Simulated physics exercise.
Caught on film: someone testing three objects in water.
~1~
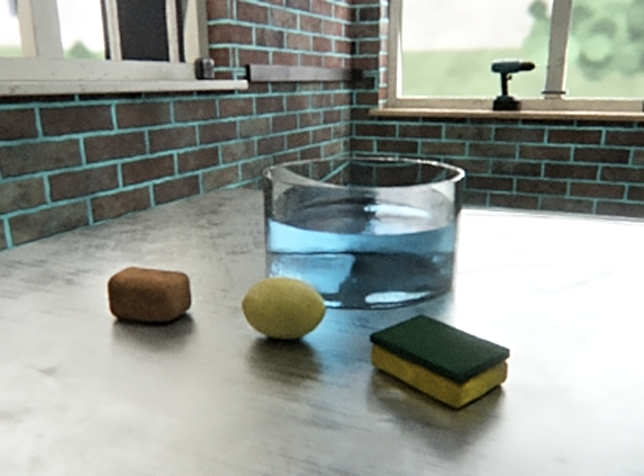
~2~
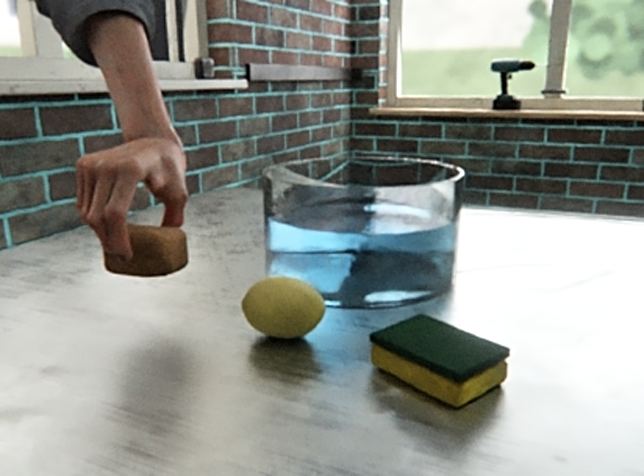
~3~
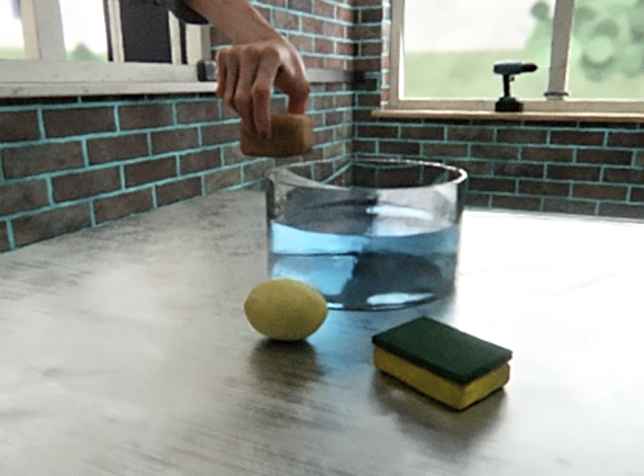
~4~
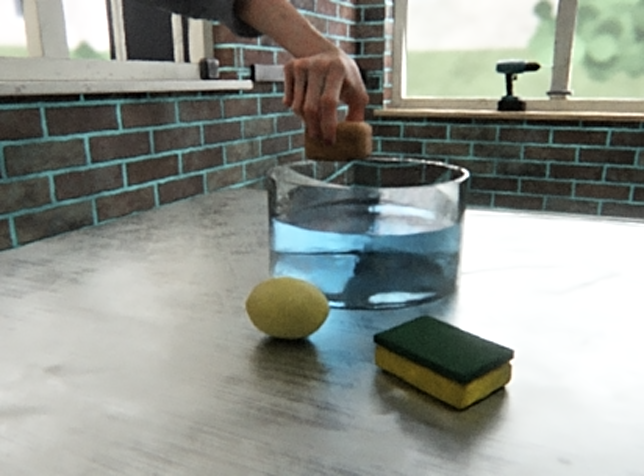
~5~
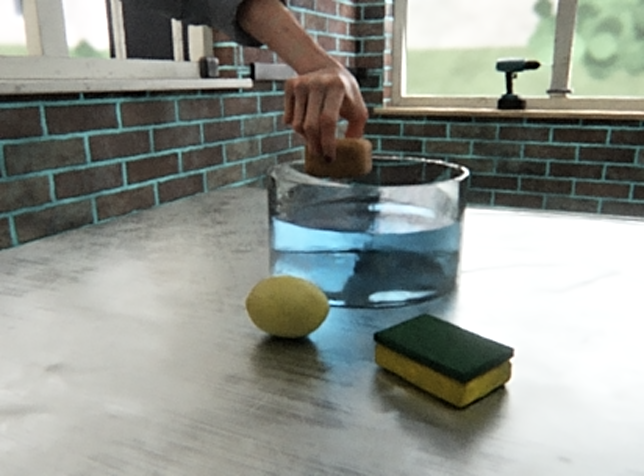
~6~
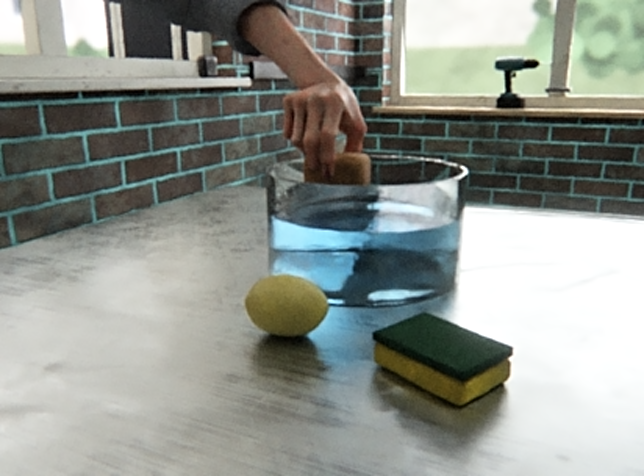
The footage shows a bread roll, a lemon and a sponge beside a glass basin of blue water; a hand picks up the roll, carries it right over the basin and lowers it to just above the surface.
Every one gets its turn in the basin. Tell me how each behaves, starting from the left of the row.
From the left: It stays at the surface, it stays at the surface, it stays at the surface.
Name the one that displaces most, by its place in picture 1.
I say the middle object.
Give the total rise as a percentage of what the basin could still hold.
Near 12 in a hundred.
Shortly, the bread roll bobs at the top.
Then, the lemon bobs at the top.
At the finish, the sponge bobs at the top; afloat, bread roll, lemon and sponge.
